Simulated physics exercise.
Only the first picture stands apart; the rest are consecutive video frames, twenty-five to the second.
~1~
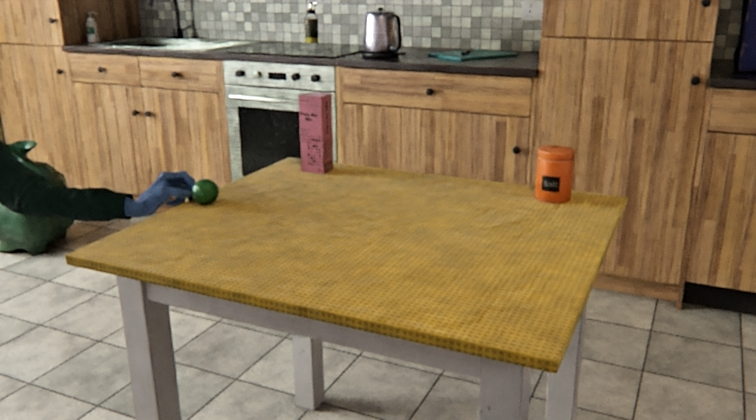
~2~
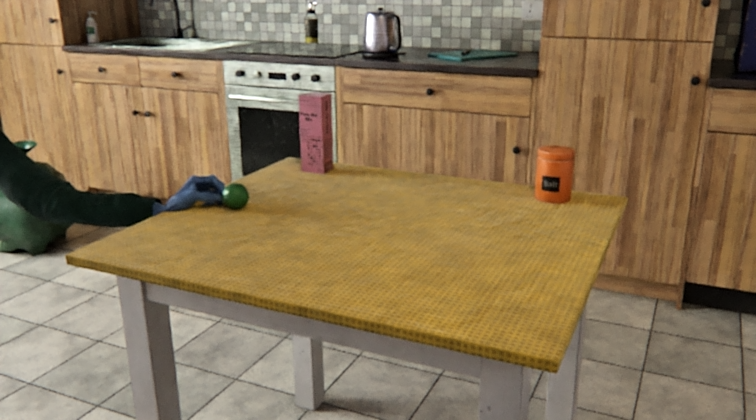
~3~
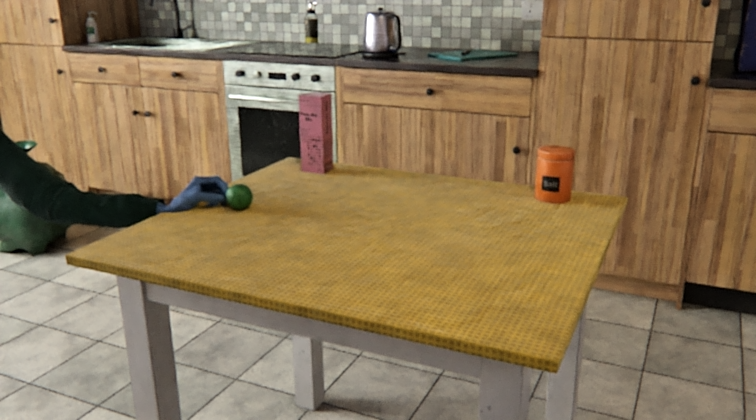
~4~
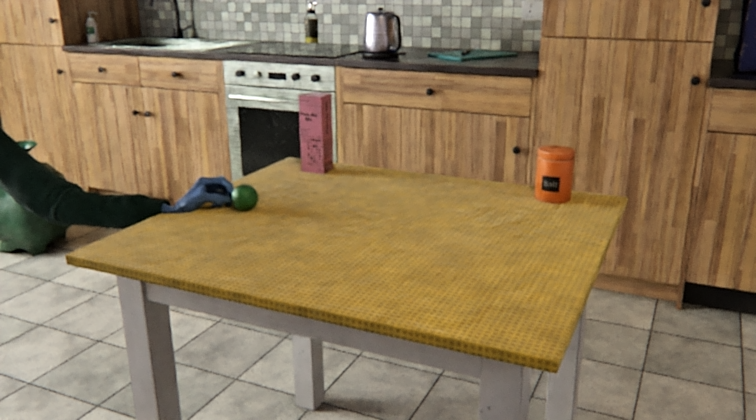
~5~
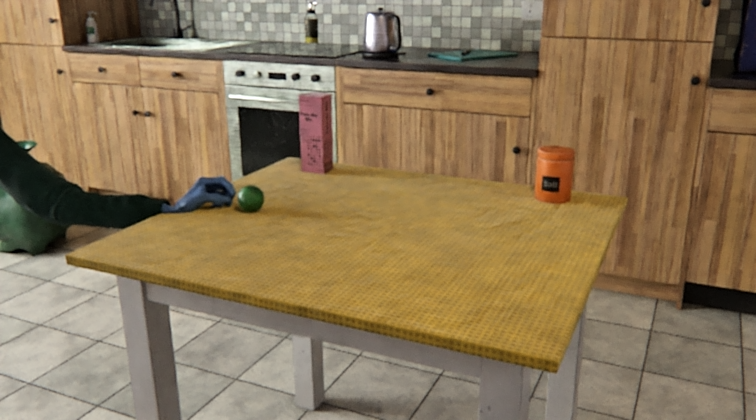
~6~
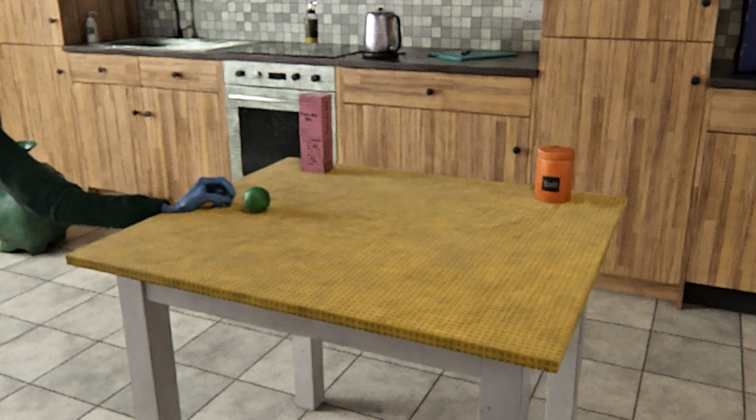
The video shows a gloved hand holding a green ball on a yellow-covered table in a kitchen, moving it to the right and releasing it, after which the ball rolls slightly away while a pink box and orange container stay still.
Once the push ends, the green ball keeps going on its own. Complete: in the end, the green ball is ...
... on the table.
Then, 0.10 s on from there, green ball shifted about its own width near (271, 202).
Then, 0.40 s on from there, green ball shifted well along near (310, 207).
Then, 0.60 s on from there, green ball shifted well along near (330, 210).
Then, 1.00 s on from there, green ball shifted well along near (358, 215).
In the end, moved from the start, green ball. At the end, from the last picture's camera, green ball near (367, 216).
